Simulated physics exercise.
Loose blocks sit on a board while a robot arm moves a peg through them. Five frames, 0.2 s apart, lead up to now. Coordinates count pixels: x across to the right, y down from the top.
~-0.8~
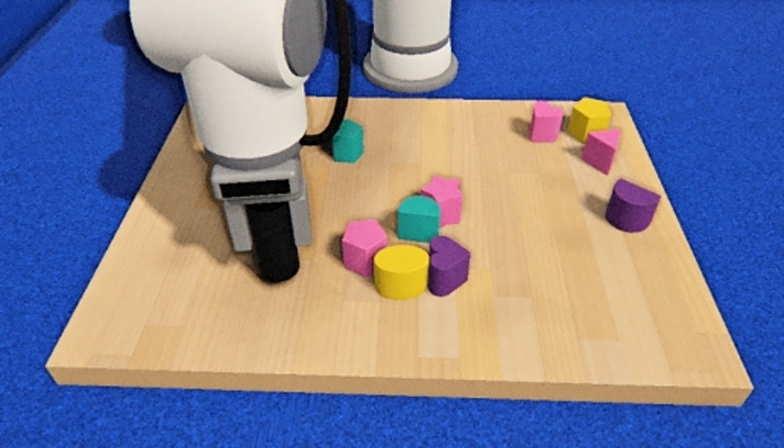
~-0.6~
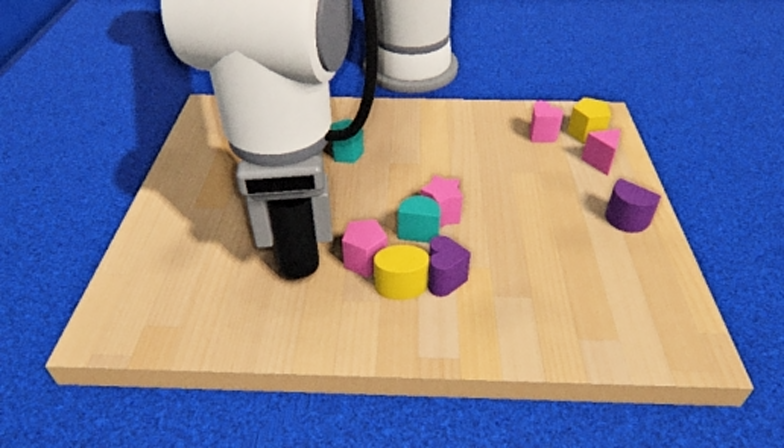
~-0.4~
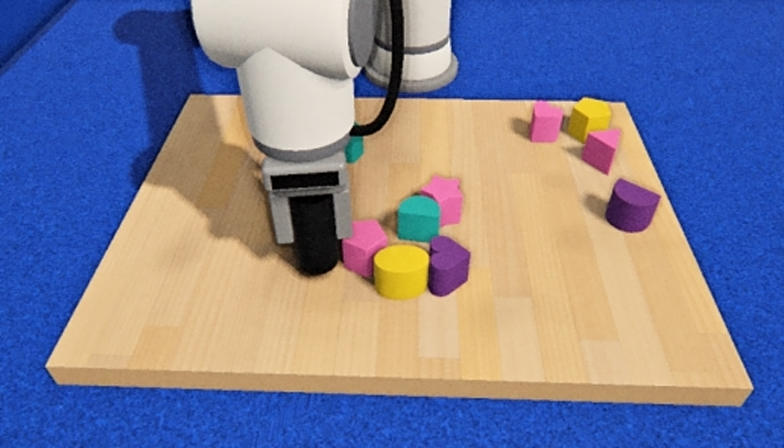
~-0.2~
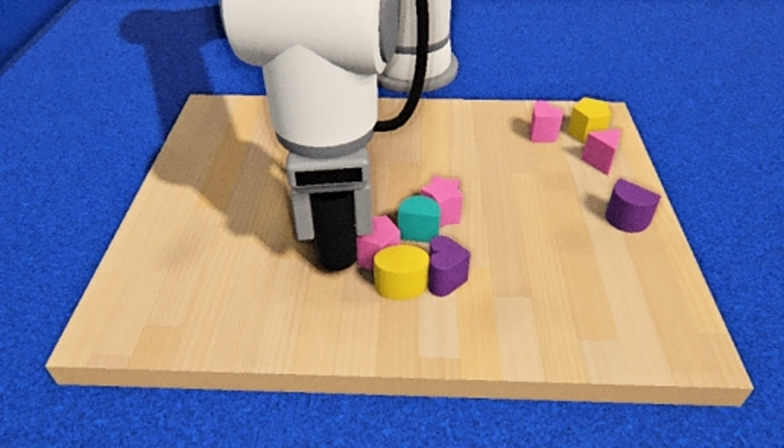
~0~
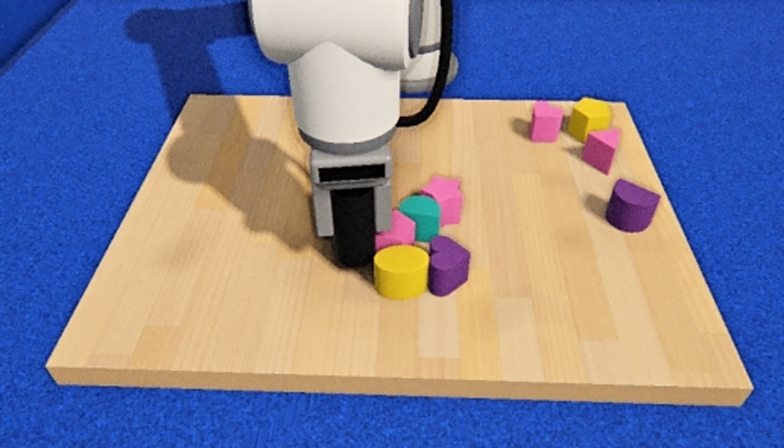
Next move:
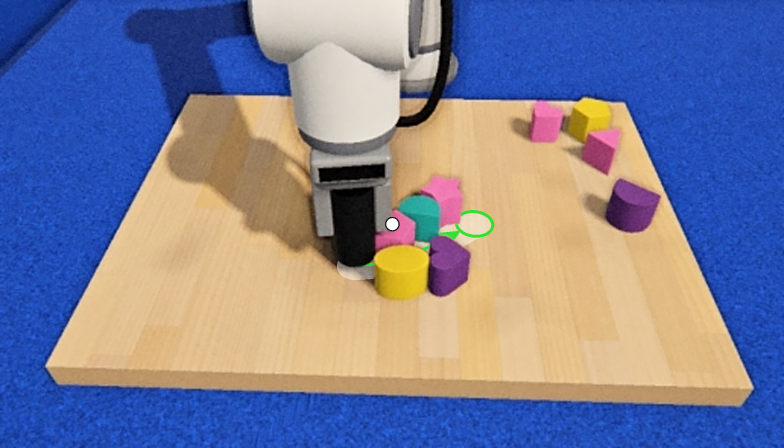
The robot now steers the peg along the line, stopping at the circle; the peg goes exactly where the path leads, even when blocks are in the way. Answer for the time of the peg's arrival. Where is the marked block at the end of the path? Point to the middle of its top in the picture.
By then it is at (494, 174).
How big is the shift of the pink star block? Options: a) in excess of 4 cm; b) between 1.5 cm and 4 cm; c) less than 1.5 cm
(a)
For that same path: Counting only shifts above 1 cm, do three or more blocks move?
Yes
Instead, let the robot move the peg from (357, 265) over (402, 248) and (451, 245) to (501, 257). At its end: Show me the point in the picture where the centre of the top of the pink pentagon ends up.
Close to (491, 199).
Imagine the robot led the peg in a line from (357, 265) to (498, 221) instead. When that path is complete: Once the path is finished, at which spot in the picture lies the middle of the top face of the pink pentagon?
The middle of the upper face of the pink pentagon will lie at about (519, 172) in the picture.
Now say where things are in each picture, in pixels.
Peg tip (280, 268); block tops, pink pentagon (364, 233); yellow elliptical block (401, 258); turquoise half-round block (420, 206); pink star block (443, 188), in the first frame.
Peg (300, 264); blocks unchanged, in the second frame.
Peg (319, 261); blocks unchanged, in the third frame.
Peg (338, 257); pink pentagon (377, 229), in the fourth frame.
Peg (356, 254); pink pentagon (392, 224); yellow elliptical block (401, 258); turquoise half-round block (421, 205); pink star block (443, 188), in the fifth frame.
Path on the board, from (357, 265) via (402, 259) and (440, 241), ending at (474, 224); the dot is on the pink pentagon.
What follows on the original path. One third of the way, peg (404, 246); pink pentagon (433, 213), turned 40° anticlockwise; yellow elliptical block (405, 260); turquoise half-round block (439, 193); pink star block (456, 177), turned 20° anticlockwise.
Two thirds of the way, peg (442, 229); pink pentagon (468, 194), turned 55° anticlockwise; yellow elliptical block (405, 260); turquoise half-round block (456, 176), turned 20° anticlockwise; pink star block (468, 159), turned 30° anticlockwise.
At the end, peg (476, 212); pink pentagon (494, 174), turned 75° anticlockwise; yellow elliptical block (405, 260); turquoise half-round block (463, 165), turned 45° anticlockwise; pink star block (470, 147), turned 40° anticlockwise.
